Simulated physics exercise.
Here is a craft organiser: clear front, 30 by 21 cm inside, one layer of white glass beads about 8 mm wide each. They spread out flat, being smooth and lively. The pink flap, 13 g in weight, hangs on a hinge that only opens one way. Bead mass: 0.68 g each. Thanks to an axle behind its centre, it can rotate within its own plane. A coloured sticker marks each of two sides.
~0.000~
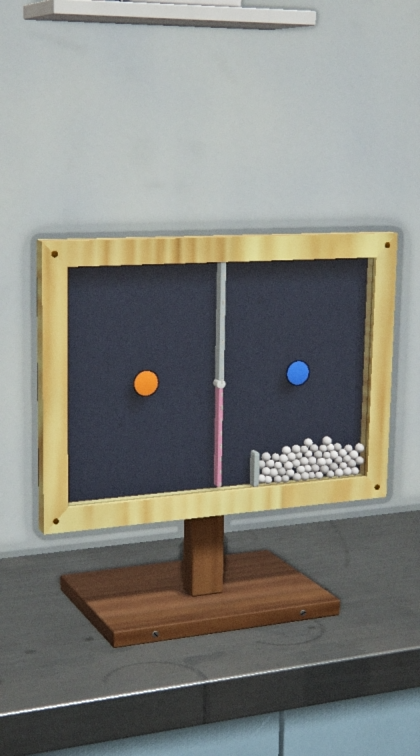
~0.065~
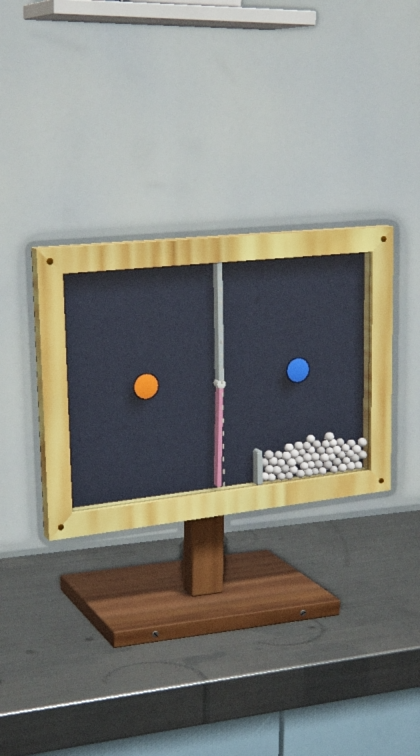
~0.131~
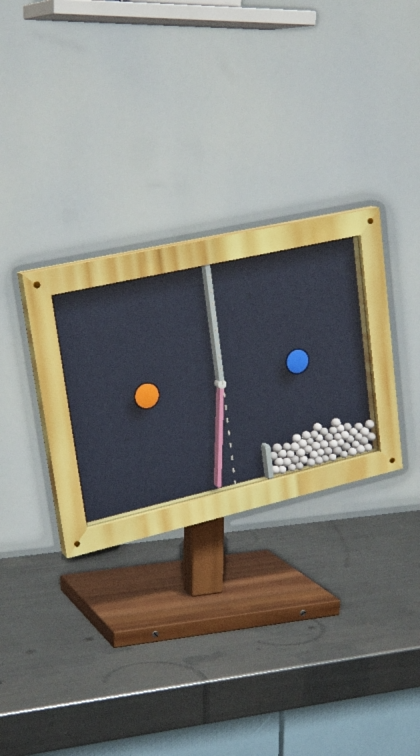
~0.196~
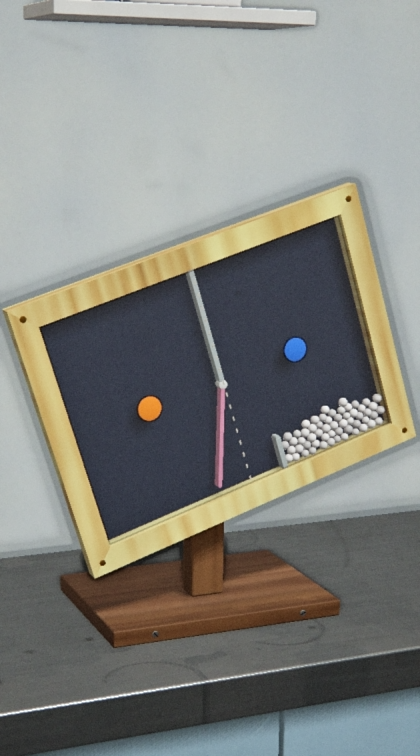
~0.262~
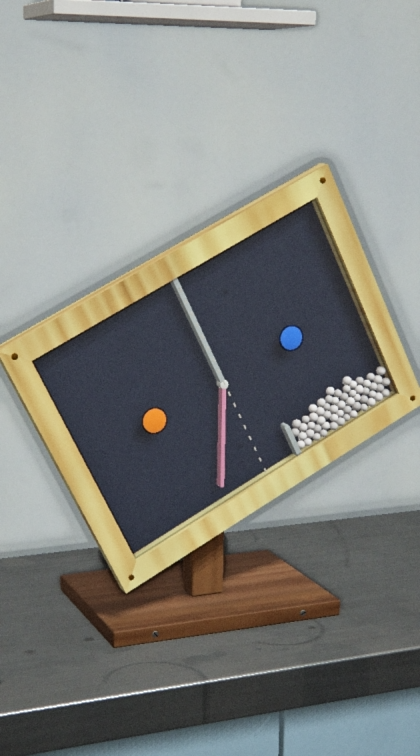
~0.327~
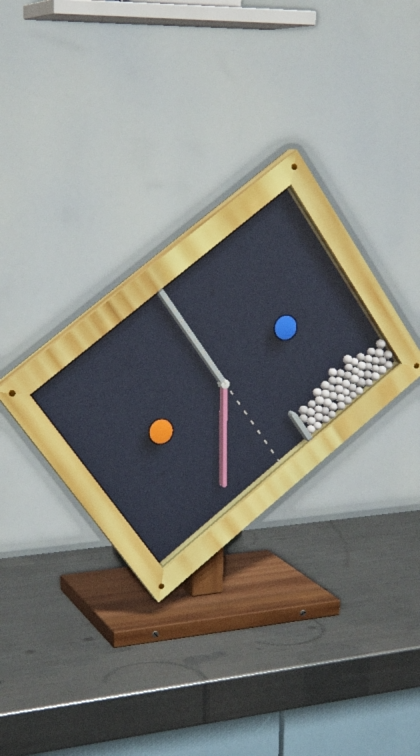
On a dark countertop, a framed panel on a wooden stand turned steadily anticlockwise until steeply slanted, its white beads staying heaped at the right while the pink flap kept hanging straight down.
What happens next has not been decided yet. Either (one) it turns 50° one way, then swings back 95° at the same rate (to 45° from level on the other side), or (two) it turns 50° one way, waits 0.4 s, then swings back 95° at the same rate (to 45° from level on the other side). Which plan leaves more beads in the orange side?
Result: The plan described later.
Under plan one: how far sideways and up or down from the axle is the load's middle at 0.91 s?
Right: About 5 cm; below: About 9 cm.
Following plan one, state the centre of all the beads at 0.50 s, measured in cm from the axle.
Position estimate: Right 12 cm, above 1 cm.
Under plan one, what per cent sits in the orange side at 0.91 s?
That part holds about 20 percent of it.
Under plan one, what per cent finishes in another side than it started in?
My reckoning puts it near 15 percent.
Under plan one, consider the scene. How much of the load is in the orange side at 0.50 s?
I'd say close to 0 in a hundred.
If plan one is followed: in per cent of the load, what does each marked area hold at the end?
Final shares - orange side: 15 %, blue side: 85 %.
Plan one. 0.50 s, it stands 50° anticlockwise; the beads' middle is 12 cm right of and 1 cm above the centre; blue 100 %; pink flap open 48°.
After 0.91 s, it stands 2° anticlockwise; the beads' middle is 5 cm right of and 9 cm below the centre; orange 20 %, blue 80 %; pink flap open 27°.
After 1.32 s, it stands 45° clockwise; the beads' middle is 1 cm left of and 12 cm below the centre; orange 15 %, blue 85 %; pink flap shut.
At rest by 2.1 s, it stands 45° clockwise; orange 15 %, blue 85 %; pink flap shut.
Plan two would end with orange 30 %, blue 70 %.
